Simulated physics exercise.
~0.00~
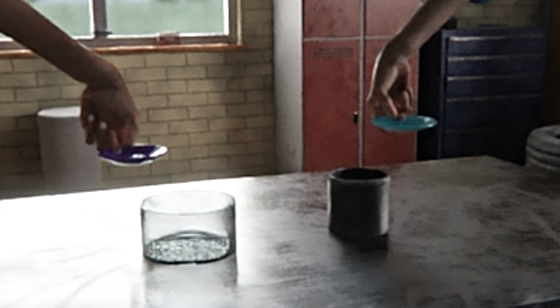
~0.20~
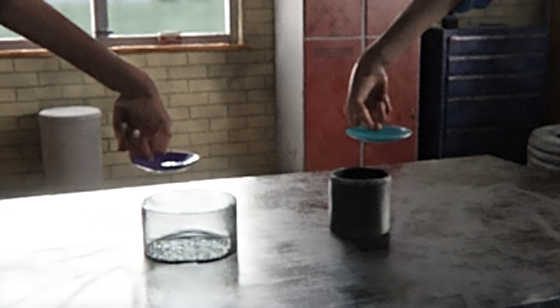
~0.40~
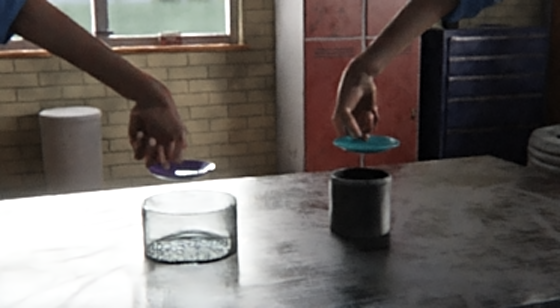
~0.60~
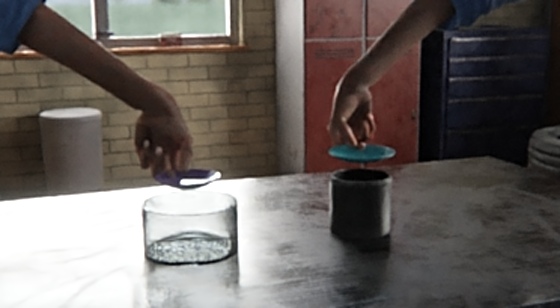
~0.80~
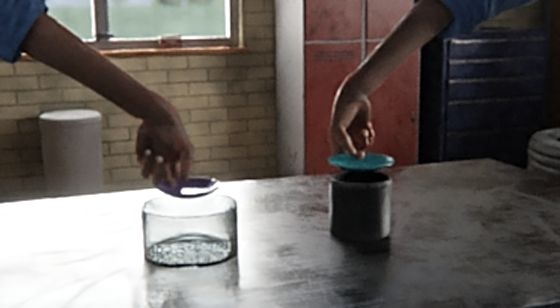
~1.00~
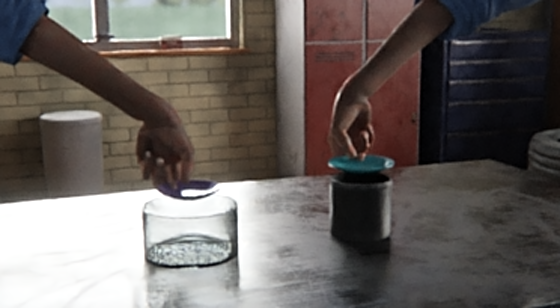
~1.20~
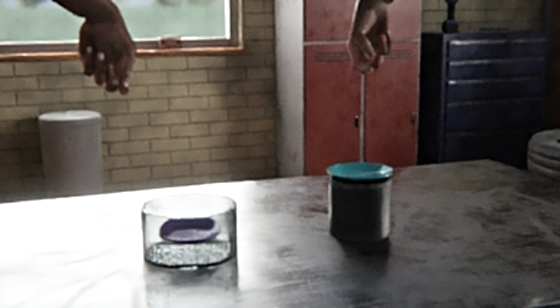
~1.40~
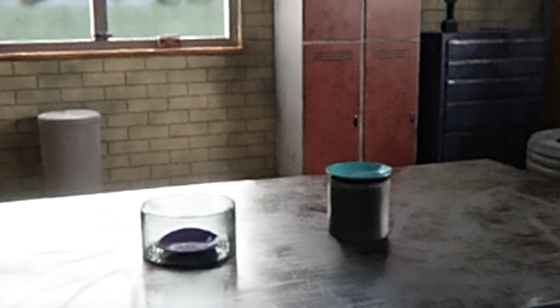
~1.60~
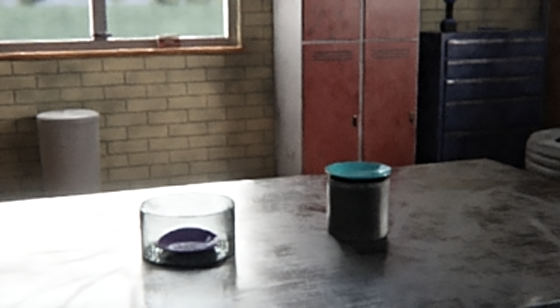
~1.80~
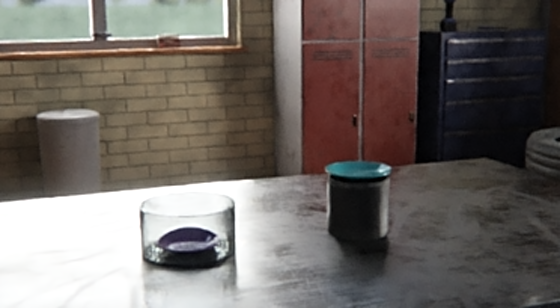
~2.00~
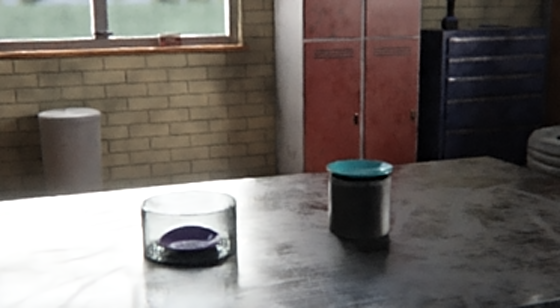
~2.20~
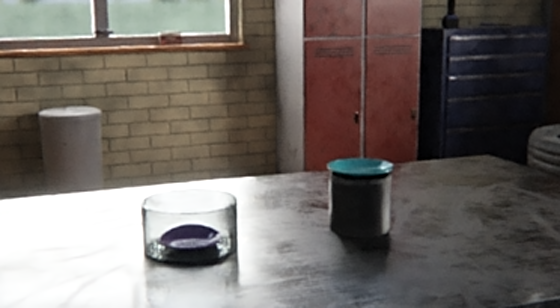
Two hands release saucers; the purple drops inside the glass, the turquoise covers the jar.
